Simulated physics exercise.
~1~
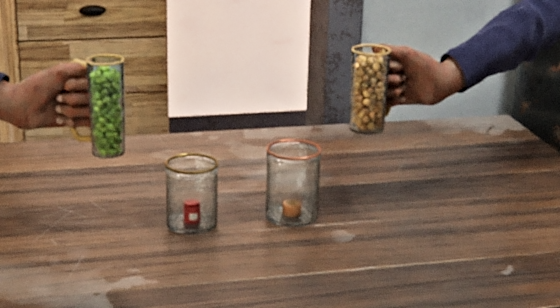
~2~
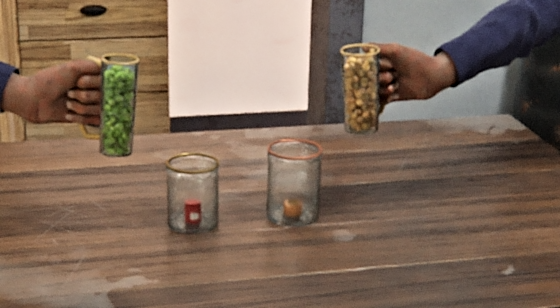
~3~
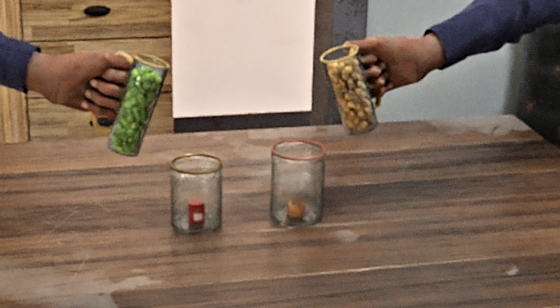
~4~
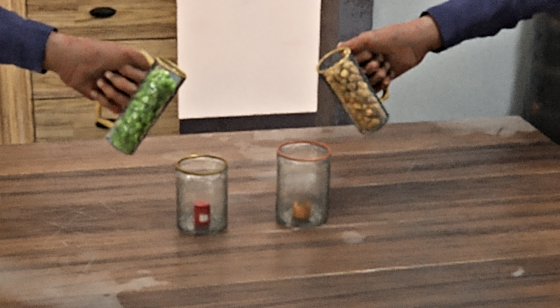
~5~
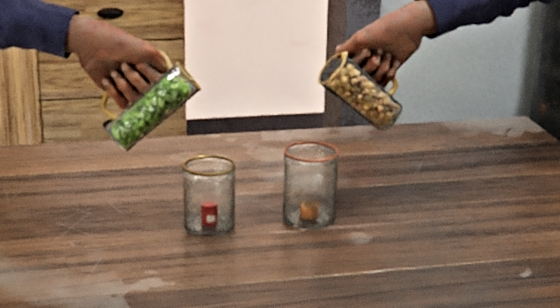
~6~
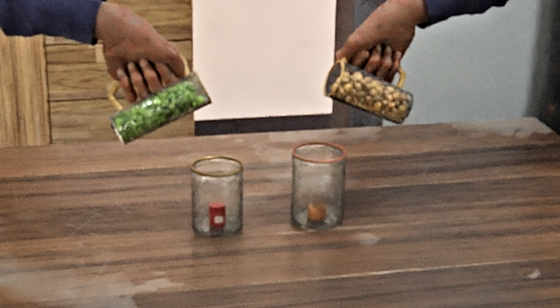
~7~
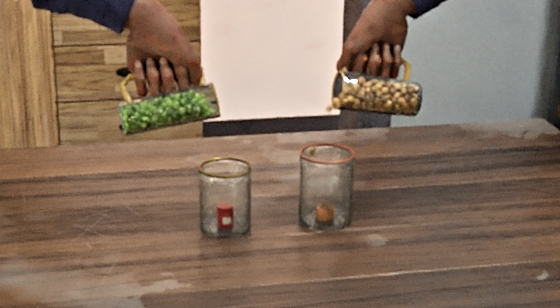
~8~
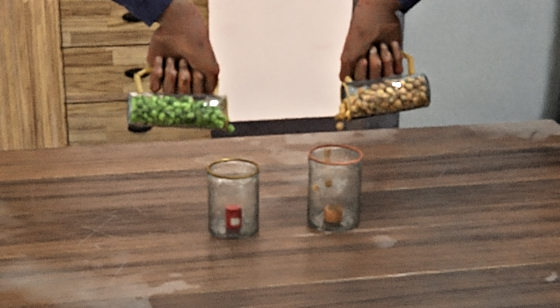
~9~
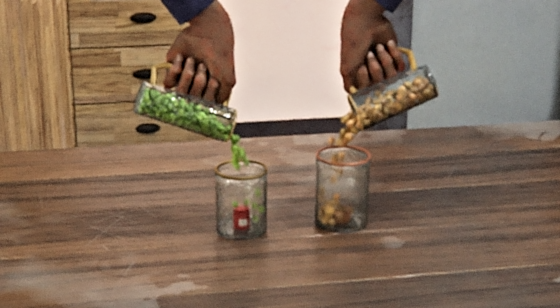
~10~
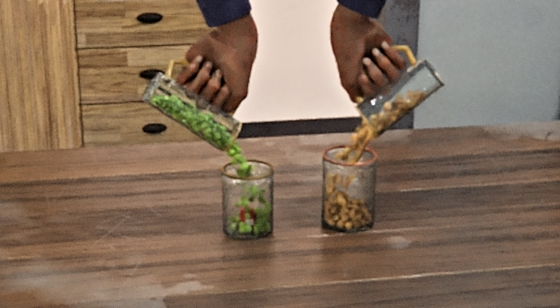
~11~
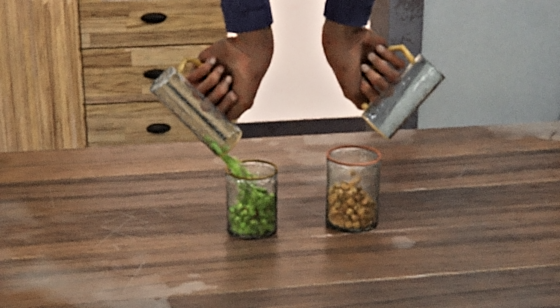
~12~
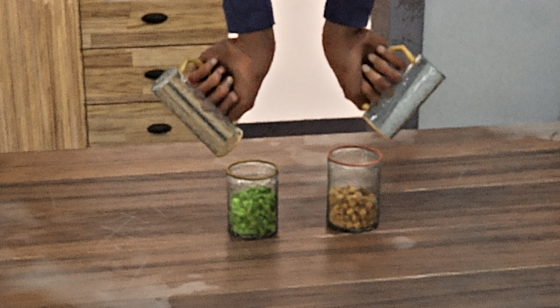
Two hands tip cups of green and tan pieces into glasses, covering both small objects.
